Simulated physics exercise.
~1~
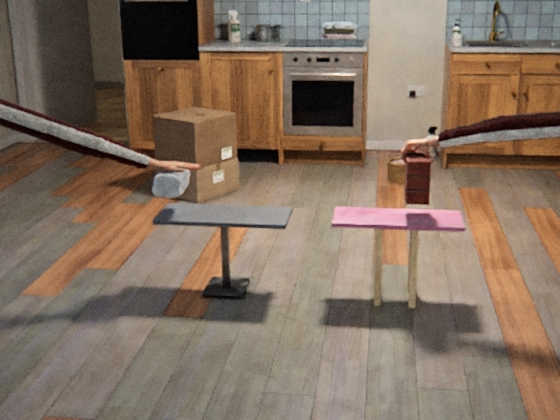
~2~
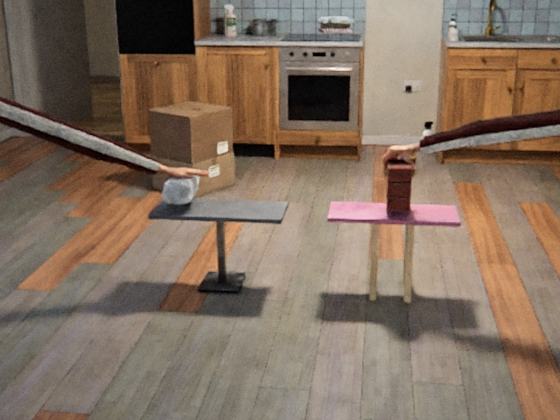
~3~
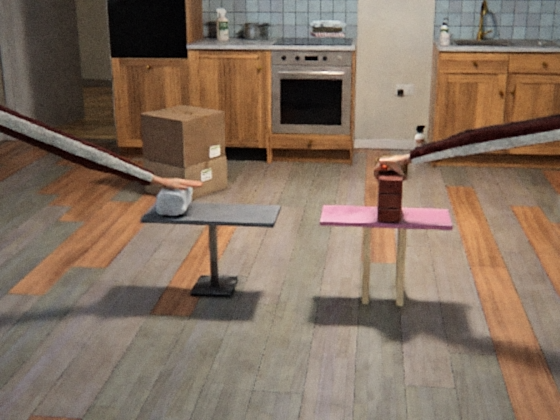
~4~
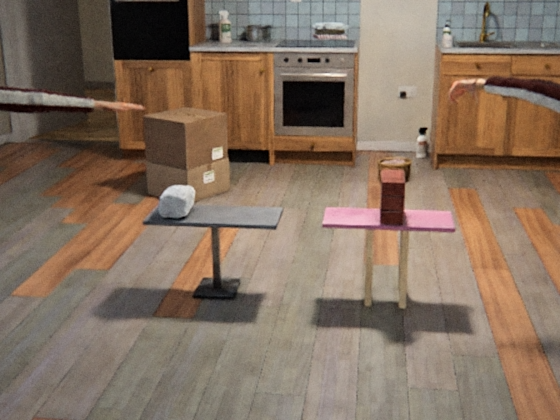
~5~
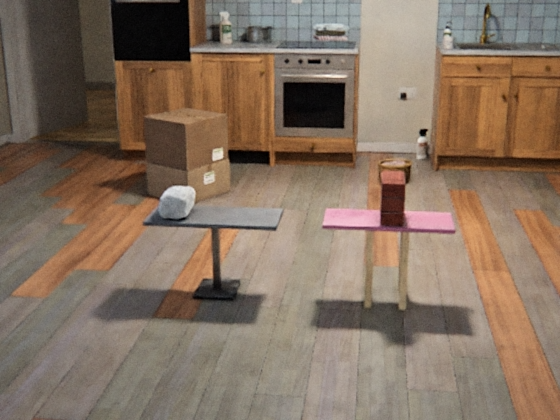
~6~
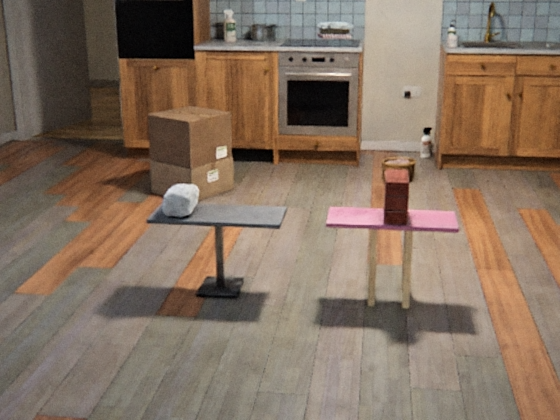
Two hands set things down on narrow-footed stands in a kitchen, a pale cushion on the left end of the grey one and dark red bricks on the pink one, then let go and drew away, and both stands stayed upright.
